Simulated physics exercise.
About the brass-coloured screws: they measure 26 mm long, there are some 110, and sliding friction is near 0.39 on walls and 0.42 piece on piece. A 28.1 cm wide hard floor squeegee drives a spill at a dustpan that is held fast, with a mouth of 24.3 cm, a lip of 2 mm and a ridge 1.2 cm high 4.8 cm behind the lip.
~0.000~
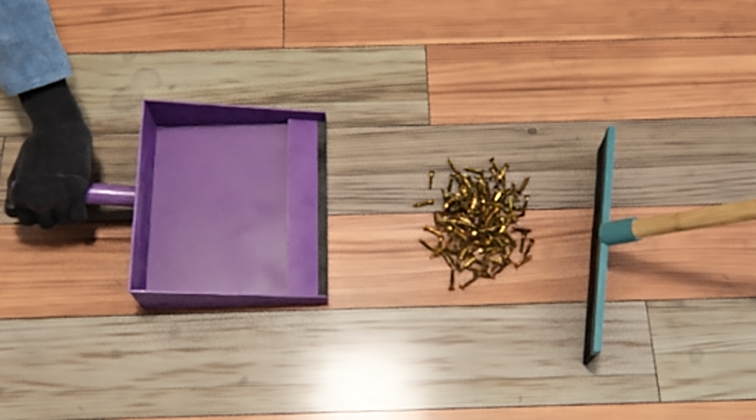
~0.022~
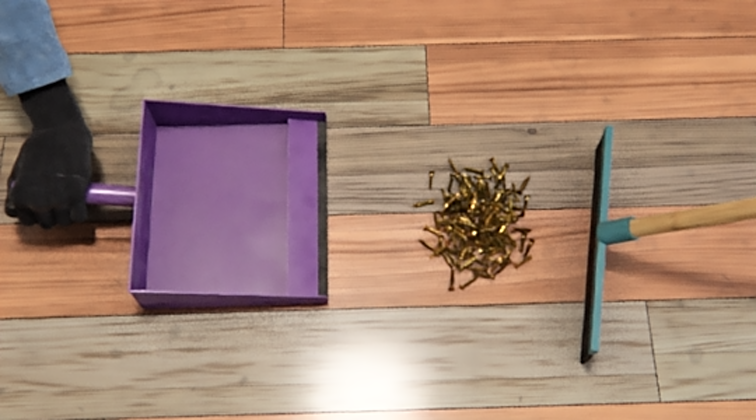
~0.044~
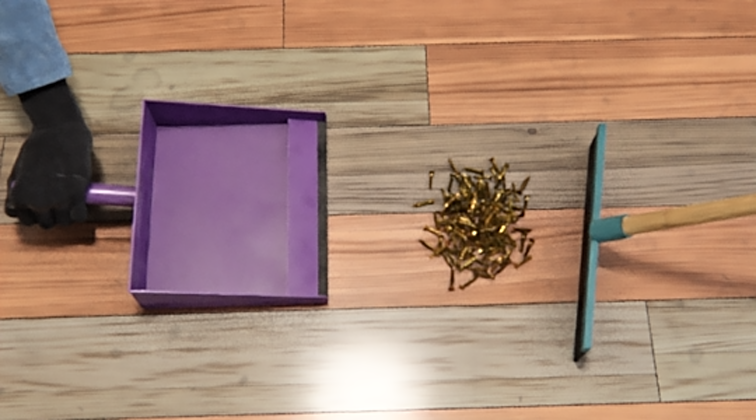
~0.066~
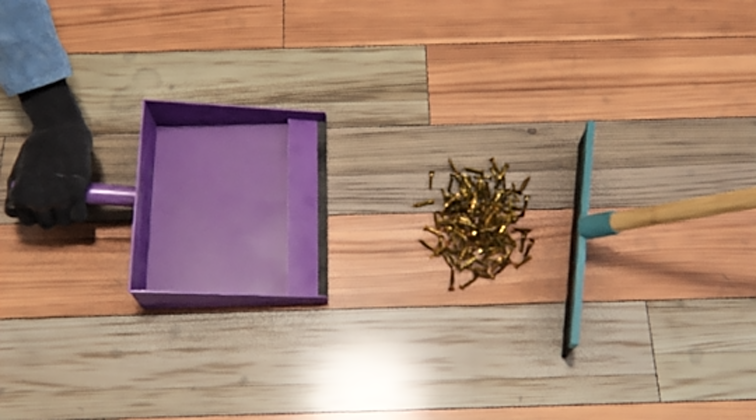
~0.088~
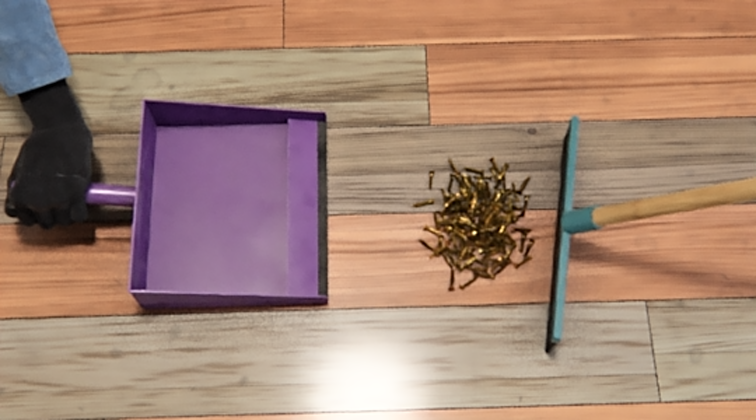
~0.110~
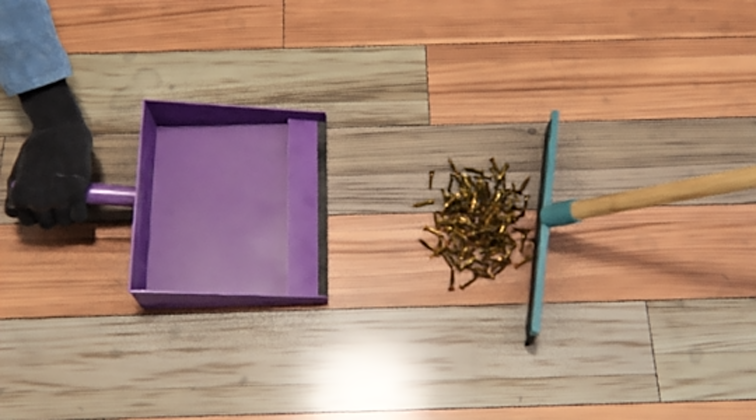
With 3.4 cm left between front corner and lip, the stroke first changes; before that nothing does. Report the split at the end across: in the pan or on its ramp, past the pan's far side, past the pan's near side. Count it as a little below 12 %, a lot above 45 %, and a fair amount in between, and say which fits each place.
Pan: A lot, far side: A little, near side: A little.
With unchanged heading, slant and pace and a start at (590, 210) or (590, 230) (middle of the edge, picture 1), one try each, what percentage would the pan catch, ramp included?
First try about 60 per cent, second about 55 per cent.
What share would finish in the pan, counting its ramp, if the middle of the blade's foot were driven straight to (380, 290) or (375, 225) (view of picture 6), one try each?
The two tries give about 45 and 55 percent.
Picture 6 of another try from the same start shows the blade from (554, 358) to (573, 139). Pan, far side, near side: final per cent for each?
Split: Pan = 15, far = 5, near = 5.
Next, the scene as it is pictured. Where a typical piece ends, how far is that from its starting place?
I'd put it near 22 cm.
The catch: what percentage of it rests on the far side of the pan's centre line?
Estimate: Close to 70 %.
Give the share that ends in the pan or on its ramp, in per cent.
It comes to close to 60 percent.
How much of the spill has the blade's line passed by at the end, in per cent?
Some 0 percent, give or take.
After 0.21 s, middle of the blade 15 cm from the lip; 0 % over the lip, far side 0 %, near side 0 %.
Then, at 0.28 s, middle of the blade 8 cm from the lip; 0 % over the lip, far side 0 %, near side 0 %.
After 0.49 s, middle of the blade 6 cm from the lip; 60 % over the lip, far side 5 %, near side 0 %.
By 1.4 s all is still; pan 60 %, far side 5 %, near side 0 %, in front of the lip or behind the blade 35 %.
